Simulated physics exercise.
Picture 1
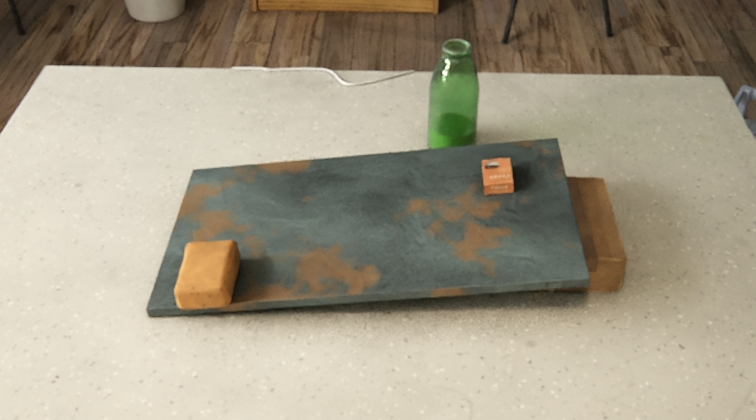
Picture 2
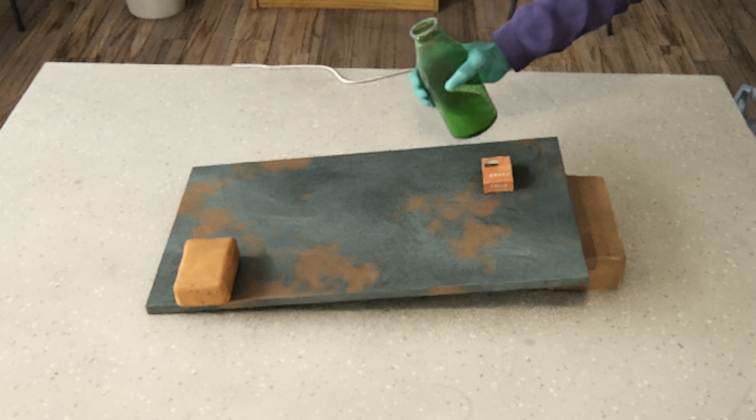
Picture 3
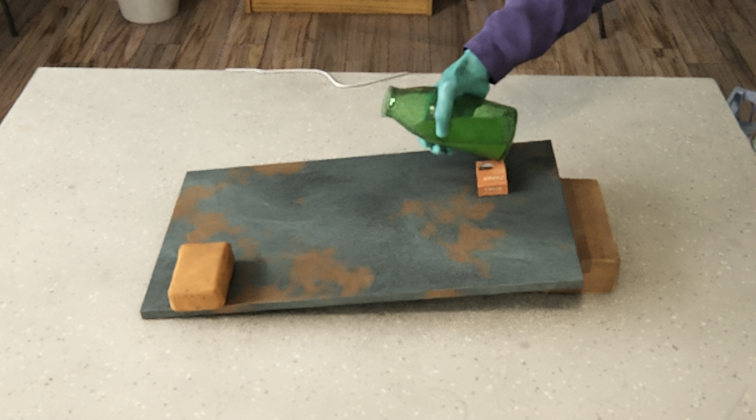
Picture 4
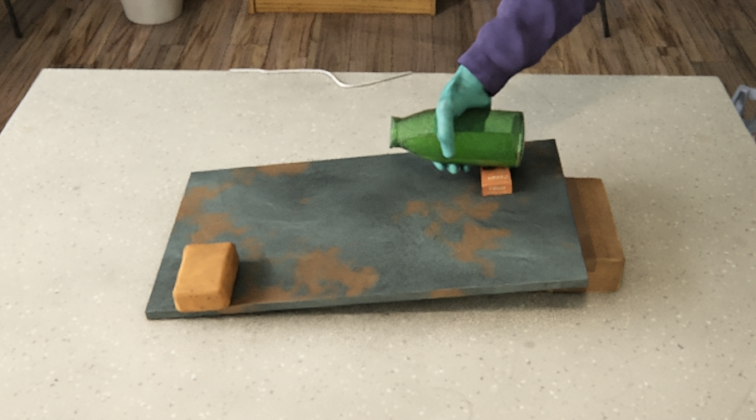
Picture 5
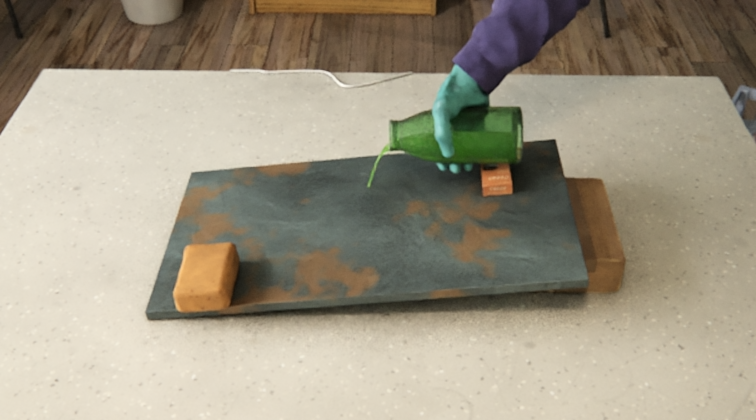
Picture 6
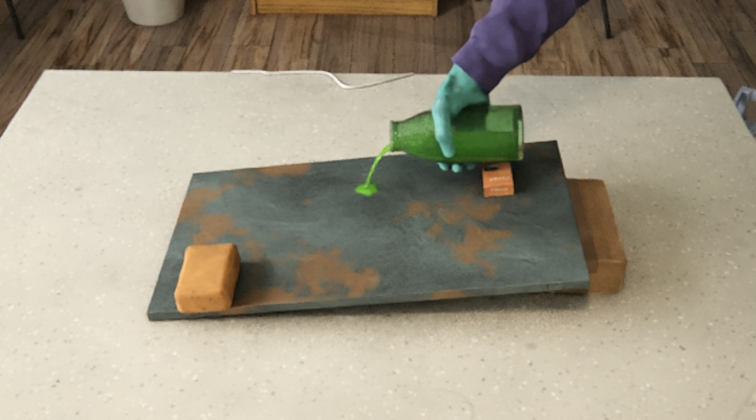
A gloved hand in a purple sleeve lifts a green bottle from behind a tilted, rust-patched board and tips it leftward over a small block near the board's upper right. Bright green liquid then streams from its mouth and makes a small splash on the board, while the blocks stay put.
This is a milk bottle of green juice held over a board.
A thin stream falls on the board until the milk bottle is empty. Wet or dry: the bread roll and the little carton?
The bread roll escapes; the little carton escapes.
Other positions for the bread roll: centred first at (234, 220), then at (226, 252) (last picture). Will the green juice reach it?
Lab note - position 1: It gets touched by it; position 2: It avoids the spill.
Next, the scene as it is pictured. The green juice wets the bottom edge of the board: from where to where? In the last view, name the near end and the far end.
Wet edge limits: (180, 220) near, (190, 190) far.
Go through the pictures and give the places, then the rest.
In the first picture, the board slopes down to the left; milk bottle (454, 95) about a quarter full; bread roll (208, 274); little carton (497, 176).
In the second picture, milk bottle (449, 75) tipped 25° with all of its load; bread roll (208, 271).
In the third picture, milk bottle (444, 117) tipped 75° with all of its load; little carton (491, 178).
In the fourth picture, the board slopes down to the left; milk bottle (453, 135) tipped 85° with all of its load; bread roll (207, 276).
In the fifth picture, the first of it lands; milk bottle (452, 135) tipped 90° with all of its load; little carton (496, 177).
In the sixth picture, the first of it lands; milk bottle (453, 135) tipped 95° with nearly all of its load; bread roll (208, 277); little carton (497, 178).
Soon after, it runs down to the left; the bread roll is dry; the little carton is dry.
Later, it runs down to the left and off the end; the bread roll is dry; the little carton is dry.
In the end, it runs down to the left and off the end; the bread roll is dry; the little carton is dry.
